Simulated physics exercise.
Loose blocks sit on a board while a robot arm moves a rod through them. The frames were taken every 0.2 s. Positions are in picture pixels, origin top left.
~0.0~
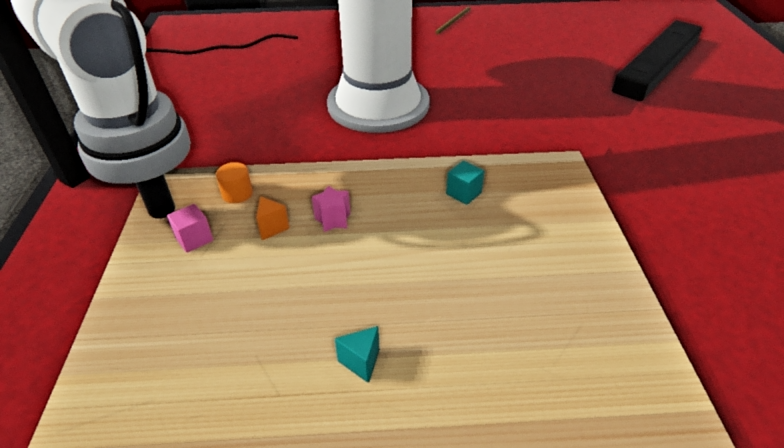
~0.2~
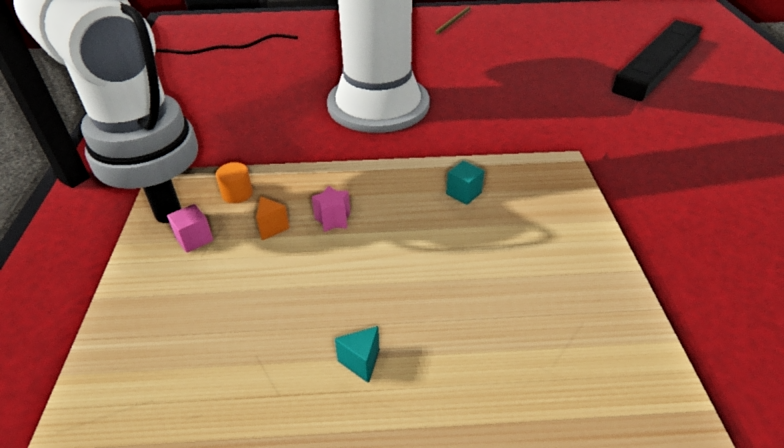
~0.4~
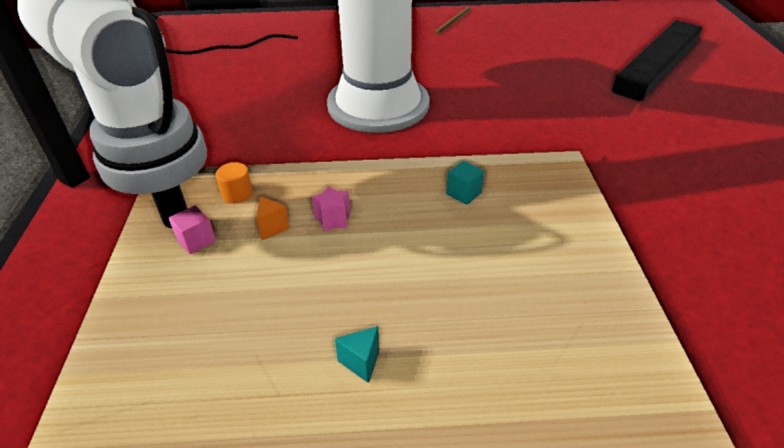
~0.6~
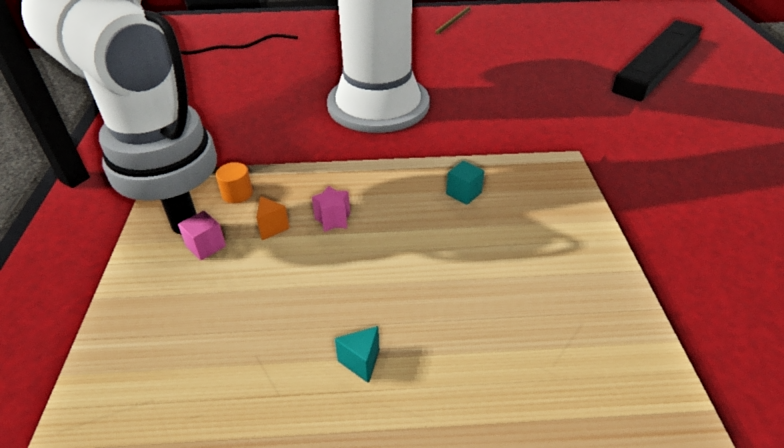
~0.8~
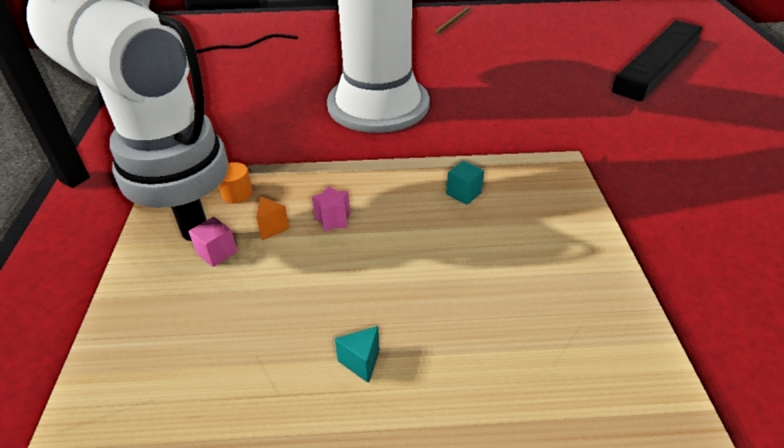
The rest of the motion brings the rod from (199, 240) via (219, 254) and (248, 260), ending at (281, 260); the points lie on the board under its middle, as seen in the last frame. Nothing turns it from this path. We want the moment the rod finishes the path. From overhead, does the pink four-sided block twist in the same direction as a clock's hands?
In short: Yes.
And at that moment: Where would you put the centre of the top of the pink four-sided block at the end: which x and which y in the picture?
It will likely be found at (270, 259).
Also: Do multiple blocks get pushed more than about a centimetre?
Short answer: No.
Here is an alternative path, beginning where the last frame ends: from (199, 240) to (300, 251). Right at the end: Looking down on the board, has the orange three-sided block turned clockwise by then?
No, that is not how it ends up.
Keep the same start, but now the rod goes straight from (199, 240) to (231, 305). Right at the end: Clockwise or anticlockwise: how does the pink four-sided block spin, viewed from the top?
If we look at it from overhead, the pink four-sided block pivots counter-clockwise.
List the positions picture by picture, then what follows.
Rod's lower end at (163, 211); pink four-sided block at (186, 216); orange three-sided block at (267, 206), in the first frame.
Rod at (169, 216); blocks still, in the second frame.
Rod at (177, 221); pink four-sided block at (189, 218), in the third frame.
Rod at (186, 227); pink four-sided block at (198, 223), in the fourth frame.
Rod at (196, 233); pink four-sided block at (210, 229); orange three-sided block at (267, 206), in the fifth frame.
The first path, step by step. One third of the way, rod at (217, 246); pink four-sided block at (233, 243).
Two thirds of the way, rod at (247, 253); pink four-sided block at (260, 253), turned 15° clockwise.
At the end, rod at (279, 252); pink four-sided block at (270, 259), turned 40° clockwise; orange three-sided block still.
